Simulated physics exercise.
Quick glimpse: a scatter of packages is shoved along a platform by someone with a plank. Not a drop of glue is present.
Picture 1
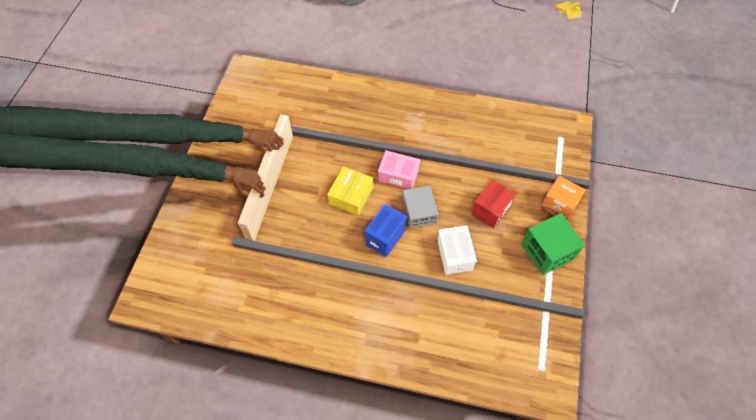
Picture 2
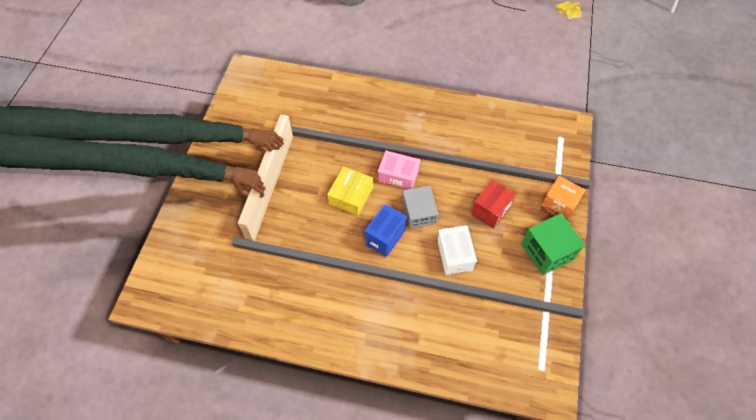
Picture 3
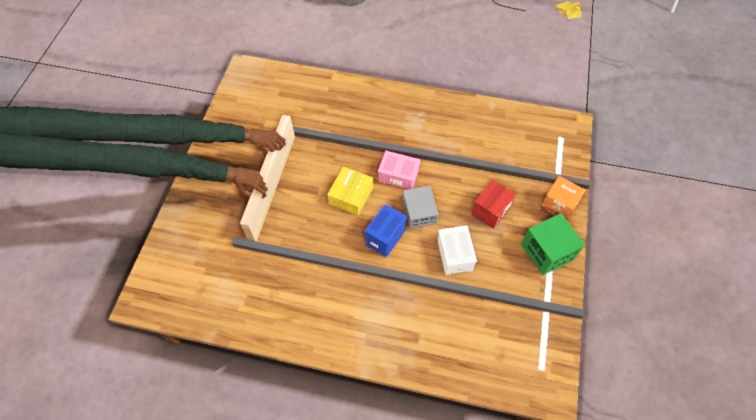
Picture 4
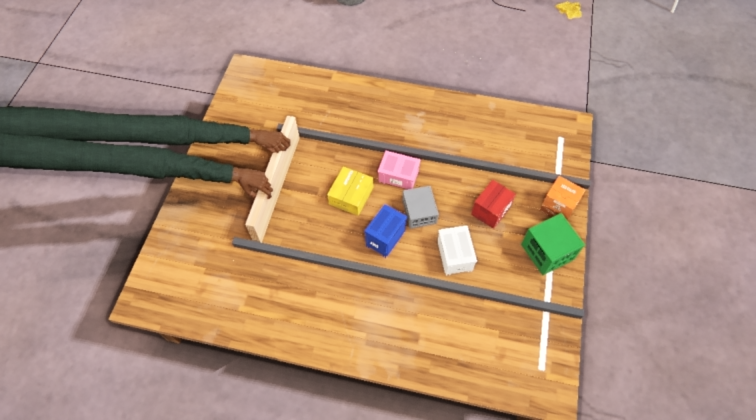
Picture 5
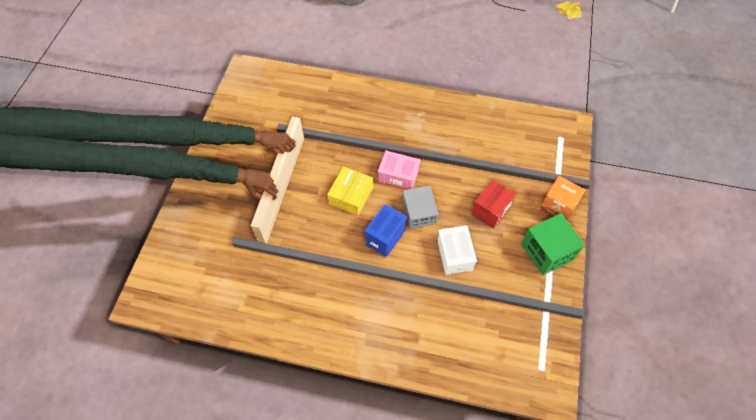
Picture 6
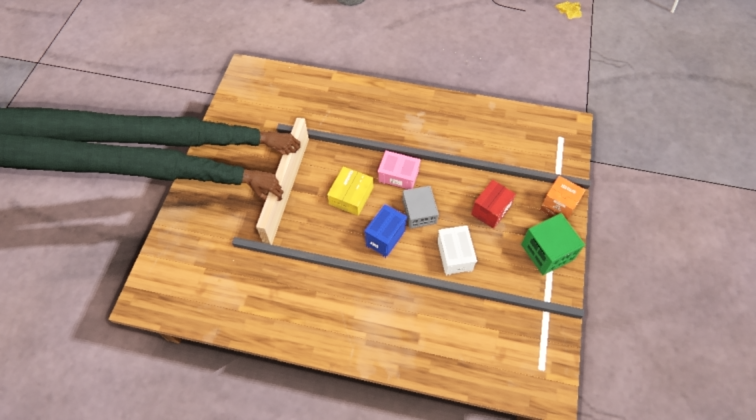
On a wooden platform with two dark rails, a person's hands slide an upright plank slightly to the right toward a scatter of colourful boxes and crates, which stay still as the plank remains short of them.
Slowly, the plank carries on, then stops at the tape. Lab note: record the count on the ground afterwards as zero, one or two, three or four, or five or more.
The fall count hits five or goes past it.
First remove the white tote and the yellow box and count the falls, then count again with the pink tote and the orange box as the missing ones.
Try one: 3; try two: 3.
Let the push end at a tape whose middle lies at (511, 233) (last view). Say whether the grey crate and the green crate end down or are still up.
Lab note: Grey crate is safe; green crate comes off.
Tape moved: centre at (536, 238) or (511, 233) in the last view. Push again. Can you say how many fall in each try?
It comes to 3, then 1.
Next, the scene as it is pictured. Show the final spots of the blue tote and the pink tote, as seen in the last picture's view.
The blue tote at (568, 265), the pink tote at (577, 203).
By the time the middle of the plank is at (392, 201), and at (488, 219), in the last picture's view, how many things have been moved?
First 4, then 8.
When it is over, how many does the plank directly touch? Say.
Tally at the end: 3.
A little later, none off yet; orange box at rest near (562, 201); green crate at rest near (552, 245); red parcel at rest near (493, 204).
When it is over, the number that fall off is five or more; down, grey crate, white tote, red parcel, green crate and orange box.
